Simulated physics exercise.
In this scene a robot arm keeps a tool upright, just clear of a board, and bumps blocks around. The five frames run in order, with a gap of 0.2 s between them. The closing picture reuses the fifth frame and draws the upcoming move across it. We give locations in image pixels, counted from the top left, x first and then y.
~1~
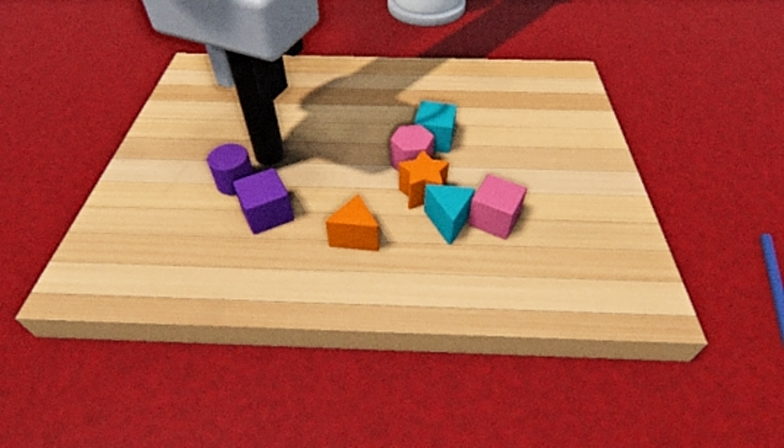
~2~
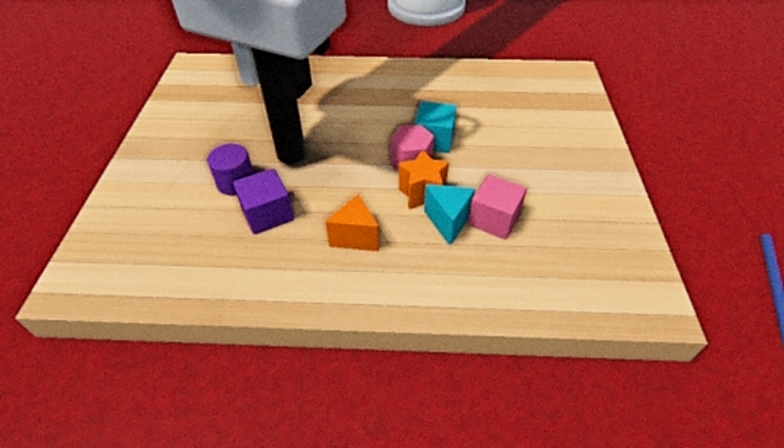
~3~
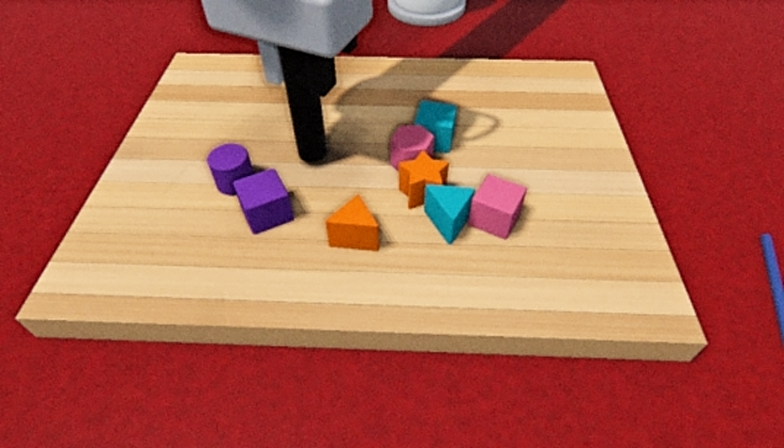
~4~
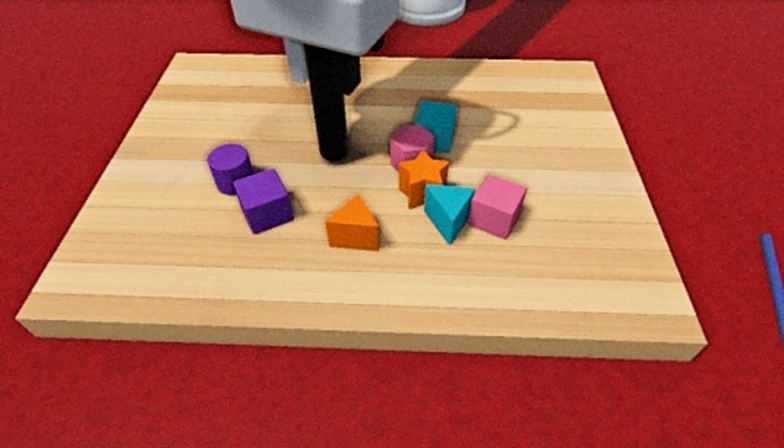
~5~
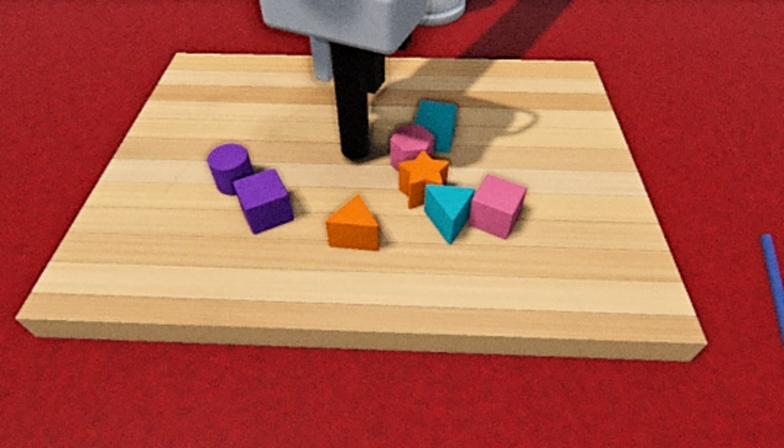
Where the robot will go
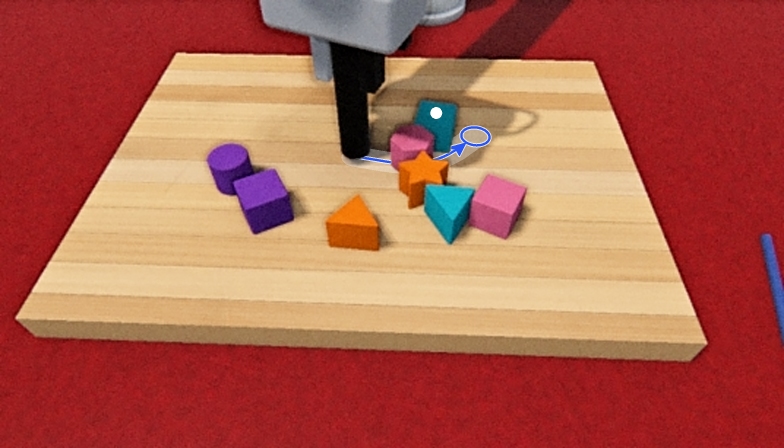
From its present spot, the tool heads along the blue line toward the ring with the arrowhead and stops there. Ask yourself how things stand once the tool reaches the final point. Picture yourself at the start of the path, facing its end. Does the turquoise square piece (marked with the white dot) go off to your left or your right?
It's pushed left.
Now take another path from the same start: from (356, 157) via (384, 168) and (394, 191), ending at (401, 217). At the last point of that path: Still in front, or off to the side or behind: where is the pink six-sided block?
Prediction: Slipped aside.
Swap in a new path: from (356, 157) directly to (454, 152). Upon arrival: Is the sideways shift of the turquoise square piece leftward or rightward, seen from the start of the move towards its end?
The left.
The line goes from (356, 157) over (401, 163) and (445, 156) to (475, 136); the dot is on the turquoise square piece.
The first path, step by step. One third of the way, tool (403, 157); pink six-sided block (439, 138), turned 15° anticlockwise; orange star-shaped block (432, 168), turned 30° clockwise.
Two thirds of the way, tool (446, 149); pink six-sided block (481, 140); orange star-shaped block (436, 168), turned 45° clockwise; turquoise square piece (440, 108), turned 20° anticlockwise.
At the end, tool (476, 130); pink six-sided block (485, 140), turned 20° clockwise; orange star-shaped block (436, 168), turned 45° clockwise; turquoise square piece (442, 101), turned 50° anticlockwise; turquoise triangular block unmoved; pink square piece unmoved.
